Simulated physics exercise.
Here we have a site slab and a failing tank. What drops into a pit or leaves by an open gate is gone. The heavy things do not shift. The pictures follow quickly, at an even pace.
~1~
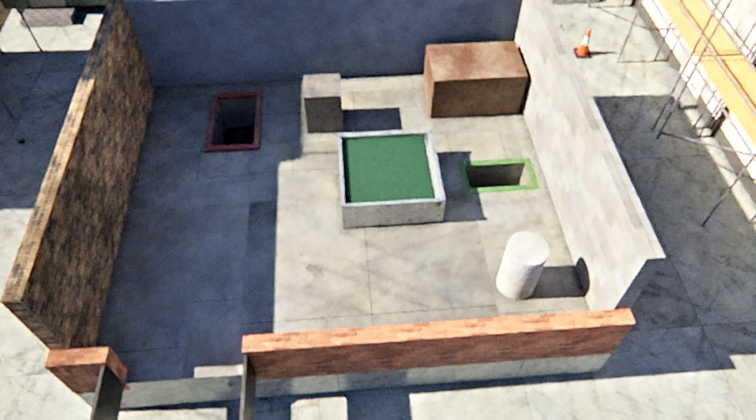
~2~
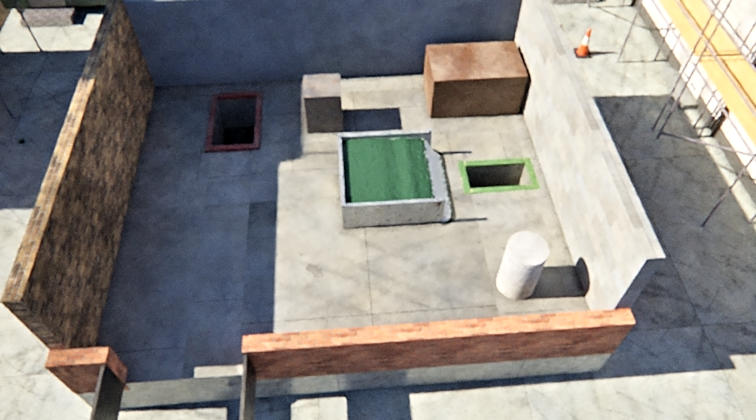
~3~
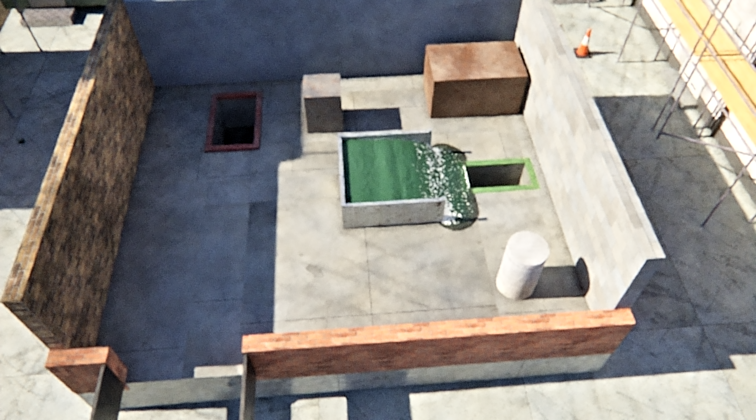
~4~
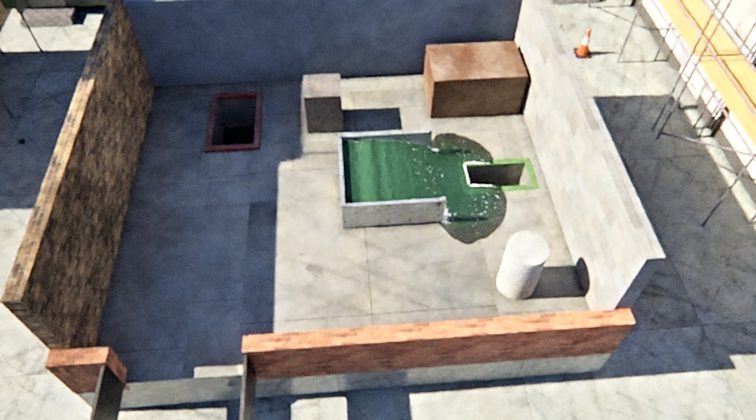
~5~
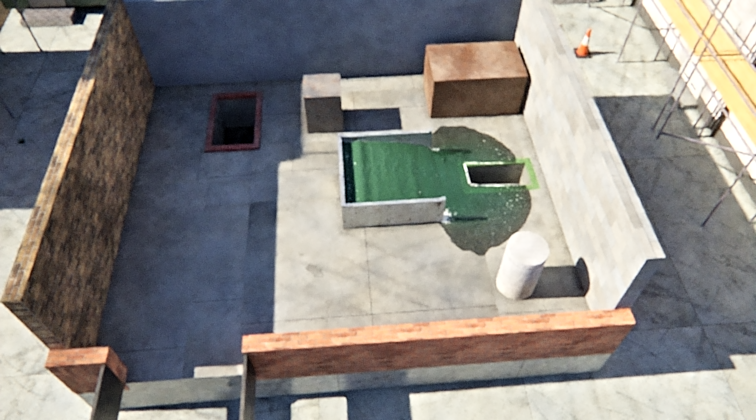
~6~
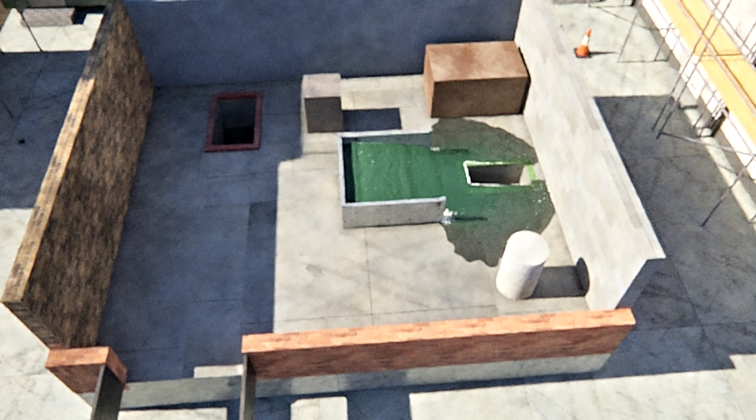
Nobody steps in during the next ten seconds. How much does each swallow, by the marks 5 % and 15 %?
One by one: The gate takes not even 5 %; the red pit takes not even 5 %; the green pit takes above 15 %.
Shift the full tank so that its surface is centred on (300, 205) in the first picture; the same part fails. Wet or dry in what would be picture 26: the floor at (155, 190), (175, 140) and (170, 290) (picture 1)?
One after the other: No water, not flooded, free of water.
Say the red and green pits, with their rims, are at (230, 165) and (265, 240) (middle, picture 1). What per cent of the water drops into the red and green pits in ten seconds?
Roughly, in per cent: Red 2, green 8.
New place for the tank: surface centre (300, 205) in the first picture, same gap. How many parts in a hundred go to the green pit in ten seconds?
Parts in a hundred: Green 40.
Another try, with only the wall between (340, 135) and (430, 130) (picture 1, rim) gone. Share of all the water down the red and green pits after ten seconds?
Per cent: Red 14, green 12.
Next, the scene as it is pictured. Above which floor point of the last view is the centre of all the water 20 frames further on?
Around (469, 203).
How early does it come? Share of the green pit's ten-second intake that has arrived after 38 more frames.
About 90 per cent.
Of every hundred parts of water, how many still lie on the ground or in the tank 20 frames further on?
Close to 60 %.
A moment on, water covers 15 % of the floor; the gate 0 %, the red pit 0 %, the green pit 17 %.
Next, water covers 15 % of the floor; the gate 0 %, the red pit 0 %, the green pit 28 %.
Then, water covers 20 % of the floor; the gate 0 %, the red pit 0 %, the green pit 40 %.
Later, water covers 40 % of the floor; the gate 0 %, the red pit 0 %, the green pit 51 %.
In the end, water covers 50 % of the floor; the gate 0 %, the red pit 0 %, the green pit 58 %.
